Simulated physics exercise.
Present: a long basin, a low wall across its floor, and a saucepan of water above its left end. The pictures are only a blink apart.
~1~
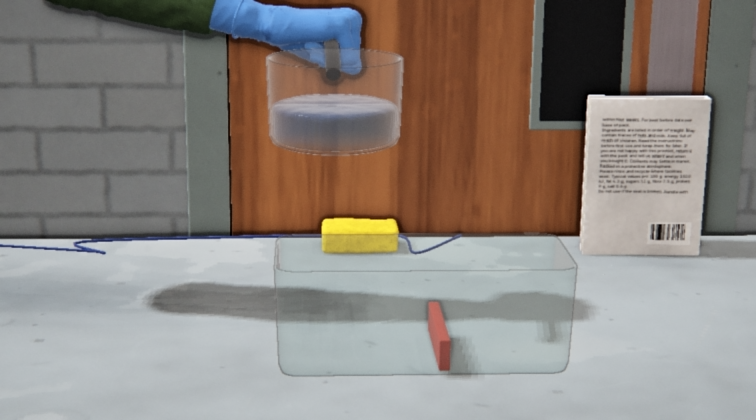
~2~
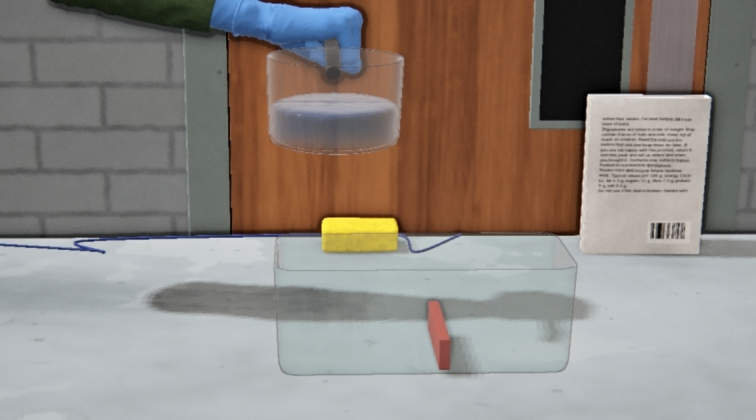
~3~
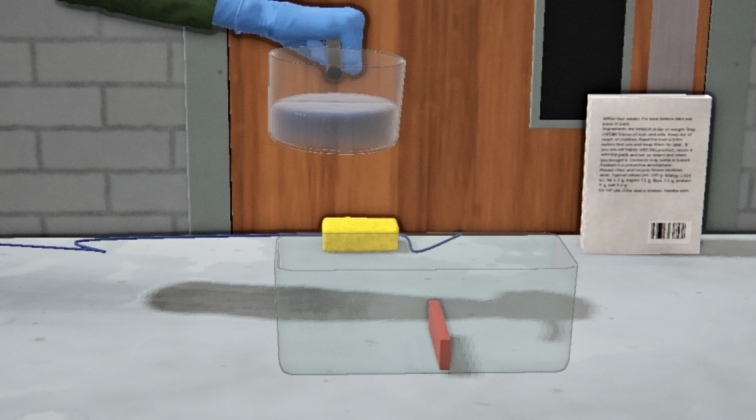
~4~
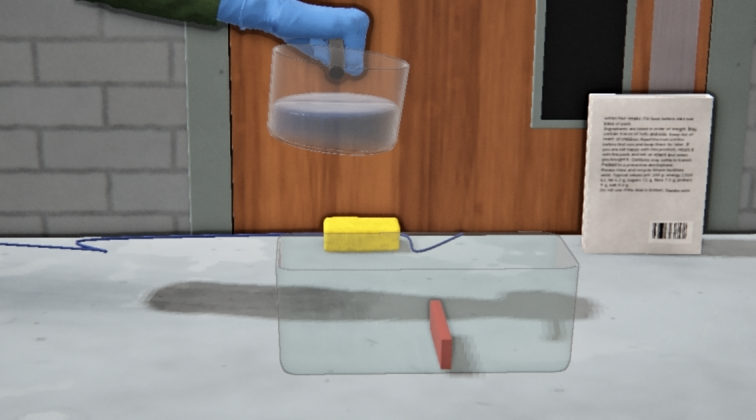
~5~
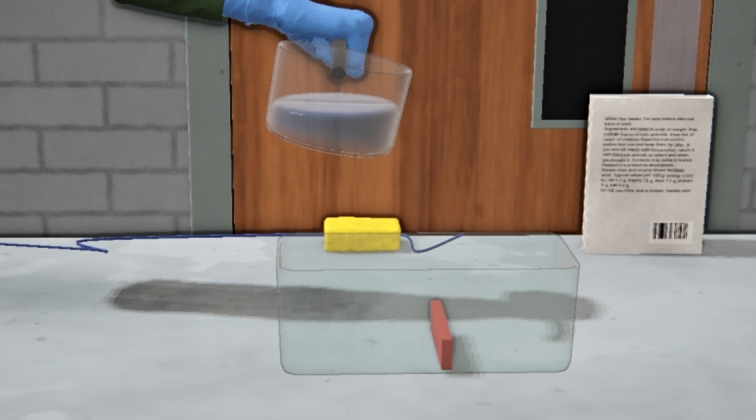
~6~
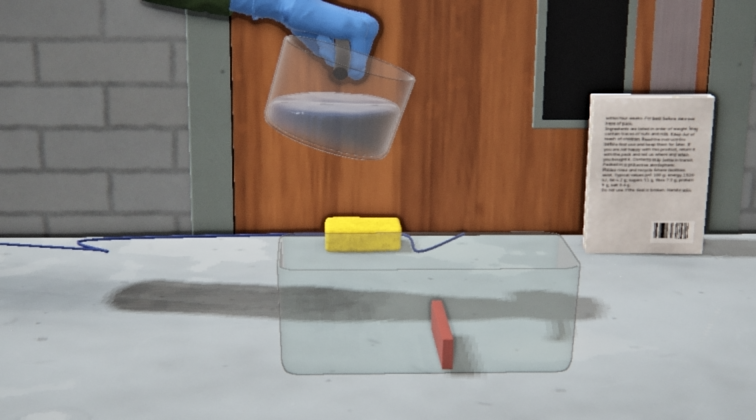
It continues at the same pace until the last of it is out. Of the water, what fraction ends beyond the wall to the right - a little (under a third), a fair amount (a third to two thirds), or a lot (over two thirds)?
A lot, over two thirds.
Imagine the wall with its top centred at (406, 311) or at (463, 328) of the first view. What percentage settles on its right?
Note: Roughly 95 % in case one, 25 % in case two.
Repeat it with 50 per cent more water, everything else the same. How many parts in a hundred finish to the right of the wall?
75 per cent or so.
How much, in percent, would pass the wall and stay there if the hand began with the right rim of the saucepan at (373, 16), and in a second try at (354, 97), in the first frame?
Close to 35 % for the first start and close to 5 % for the second.
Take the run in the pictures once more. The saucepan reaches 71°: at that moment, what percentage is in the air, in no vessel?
20 %.
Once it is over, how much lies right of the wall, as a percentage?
Roughly 80 percent of it.
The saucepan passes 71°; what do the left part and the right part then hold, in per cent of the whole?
On the left near 0 in a hundred, on the right near 0 in a hundred.
A moment on, the saucepan is tipped part way and 80 per cent is still to pour, 0 is left of the wall and 0 right of it.
Next, the saucepan is tipped on its side and 28 per cent is still to pour, 7 is left of the wall and 43 right of it.
Then the saucepan is tipped on its side and 5 per cent is still to pour, 15 is left of the wall and 72 right of it.
Later the saucepan is tipped on its side and 1 per cent is still to pour, 20 is left of the wall and 78 right of it.
Finally, 21 per cent lies left of the wall, 78 right of it and 1 outside.
